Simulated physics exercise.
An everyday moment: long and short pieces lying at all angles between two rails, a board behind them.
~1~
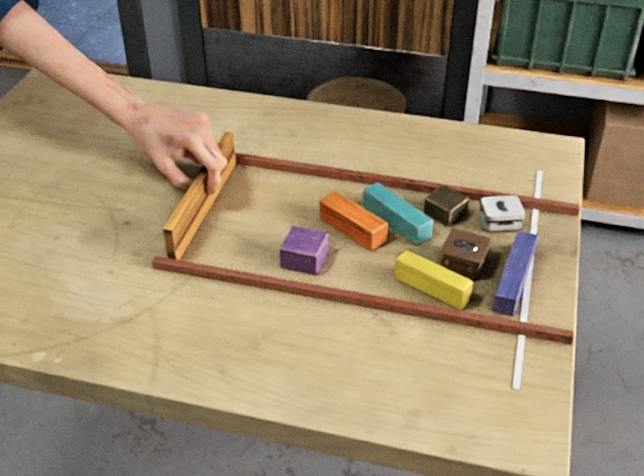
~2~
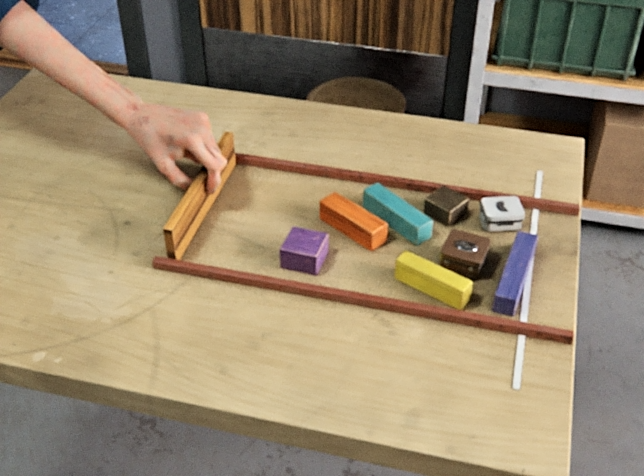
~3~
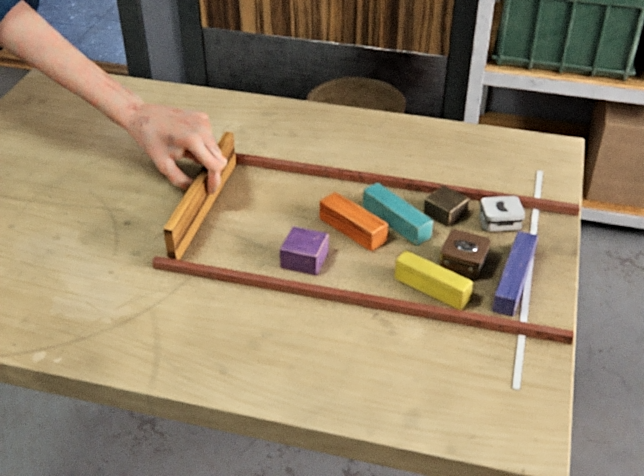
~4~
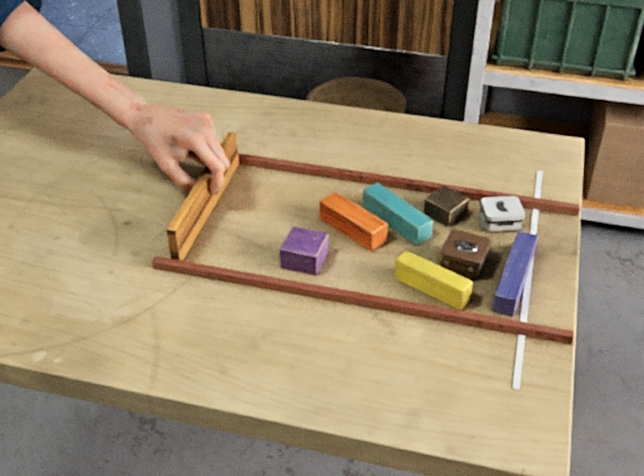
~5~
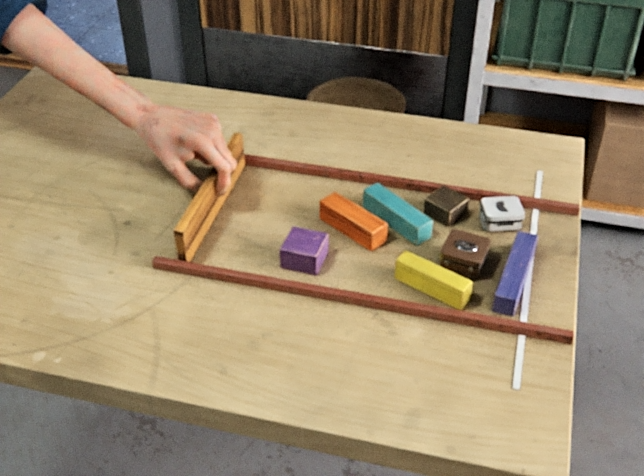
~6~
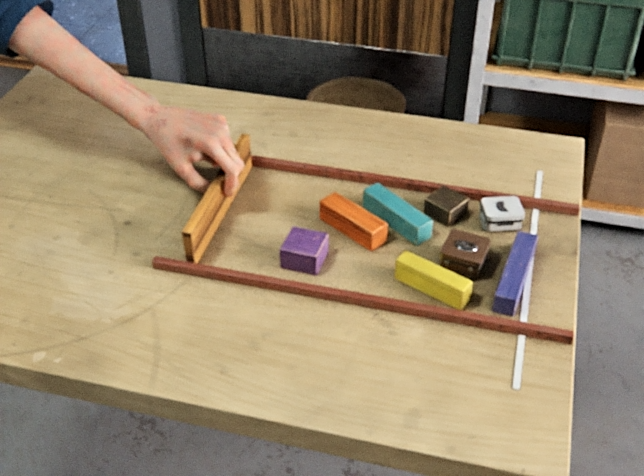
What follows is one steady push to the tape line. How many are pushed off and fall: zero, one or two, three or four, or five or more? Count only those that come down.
The number that fall off is three or four.
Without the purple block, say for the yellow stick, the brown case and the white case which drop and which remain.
The yellow stick remains up; the brown case goes over; the white case goes over.
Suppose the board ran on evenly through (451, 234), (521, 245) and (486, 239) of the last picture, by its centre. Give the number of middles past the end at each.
The counts: 0, 4 and 1.
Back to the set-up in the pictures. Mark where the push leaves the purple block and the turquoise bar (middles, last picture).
The purple block stops around (548, 292); the turquoise bar around (569, 243).
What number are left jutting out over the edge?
It comes to 3.
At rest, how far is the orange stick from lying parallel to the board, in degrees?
Near 40 degrees.
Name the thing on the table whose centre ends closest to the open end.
Foremost is the black block.
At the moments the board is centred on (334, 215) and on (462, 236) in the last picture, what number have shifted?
At the one place 2, at the other 8.
Soon after, none off yet; blue bar at rest near (516, 272); white case at rest near (501, 216); brown case at rest near (465, 255).
At rest, the number that fall off is three or four; fallen, yellow stick, brown case, white case and blue bar.
